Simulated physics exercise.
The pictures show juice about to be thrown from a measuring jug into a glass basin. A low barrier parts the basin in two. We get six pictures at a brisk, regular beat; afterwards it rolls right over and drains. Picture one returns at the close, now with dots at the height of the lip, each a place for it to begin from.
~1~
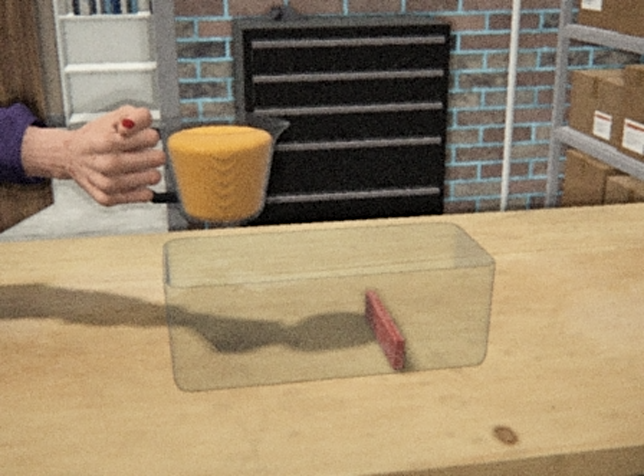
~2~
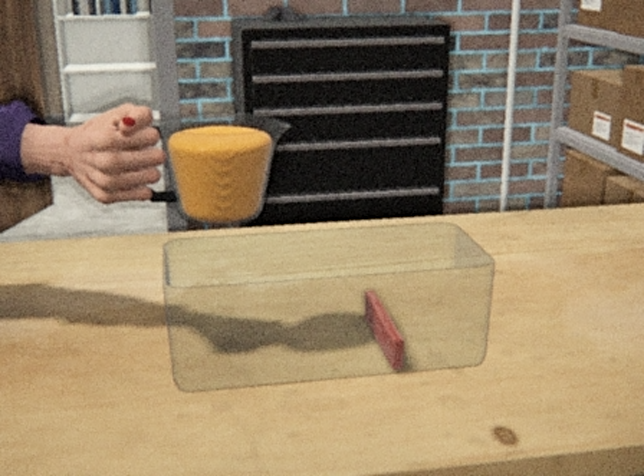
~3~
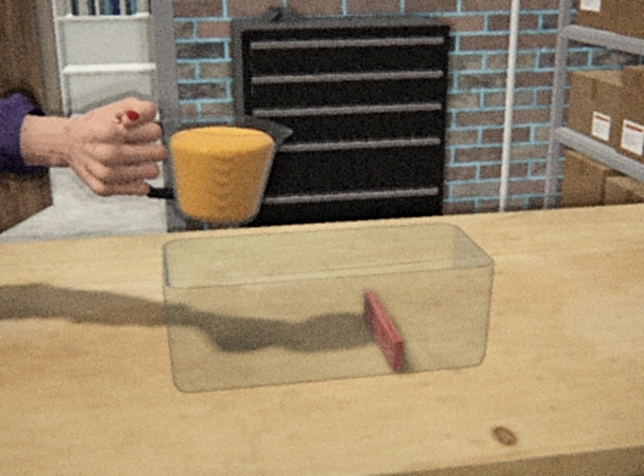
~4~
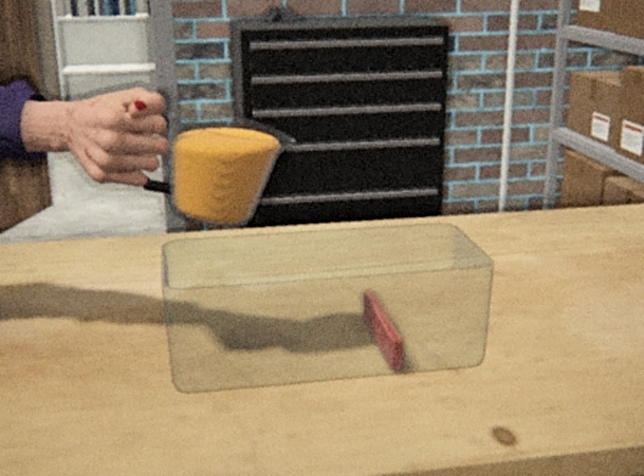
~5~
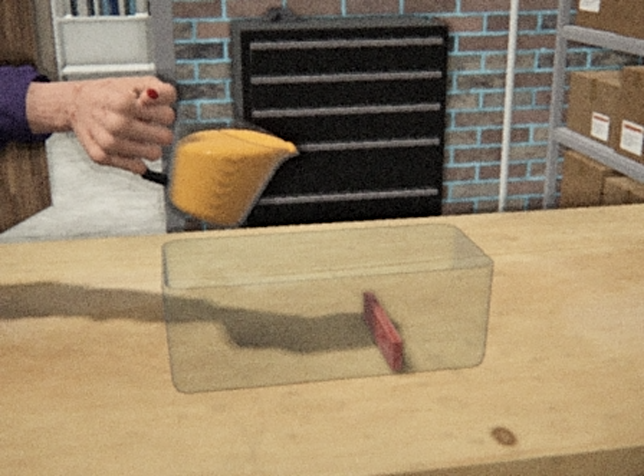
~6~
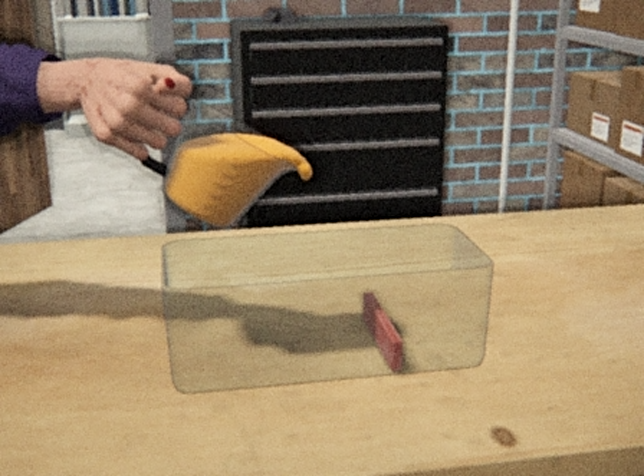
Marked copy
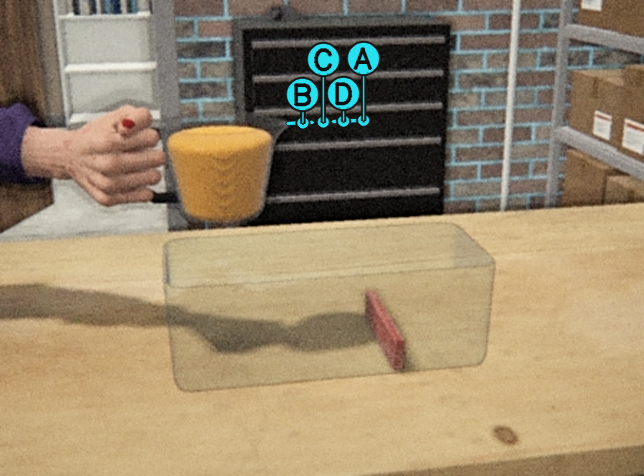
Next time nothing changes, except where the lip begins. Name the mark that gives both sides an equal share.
Choose D.
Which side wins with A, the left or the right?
The right one.
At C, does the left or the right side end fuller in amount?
The left one.
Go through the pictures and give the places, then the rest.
The first frame shows upright, lip at (288, 123); basin from (174, 389) to (485, 361); top of the wall at (384, 313); nothing has left yet.
The second frame shows upright, lip at (288, 125); nothing has left yet.
The third frame shows tipped about 6°, lip at (291, 131); nothing has left yet.
The fourth frame shows tipped about 13°, lip at (294, 140); nothing has left yet.
The fifth frame shows tipped about 22°, lip at (297, 152); juice is over the lip, down to (292, 150).
The sixth frame shows tipped about 33°, lip at (299, 167); juice is over the lip, down to (304, 174).
On the marked copy, A at (363, 120); B at (302, 122); C at (323, 121); D at (343, 121).
If A is chosen, about 27 % ends left of the wall and 72 % right of it.
If B is chosen, about 91 % ends left of the wall and 7 % right of it.
If C is chosen, about 75 % ends left of the wall and 24 % right of it.
If D is chosen, about 51 % ends left of the wall and 48 % right of it.
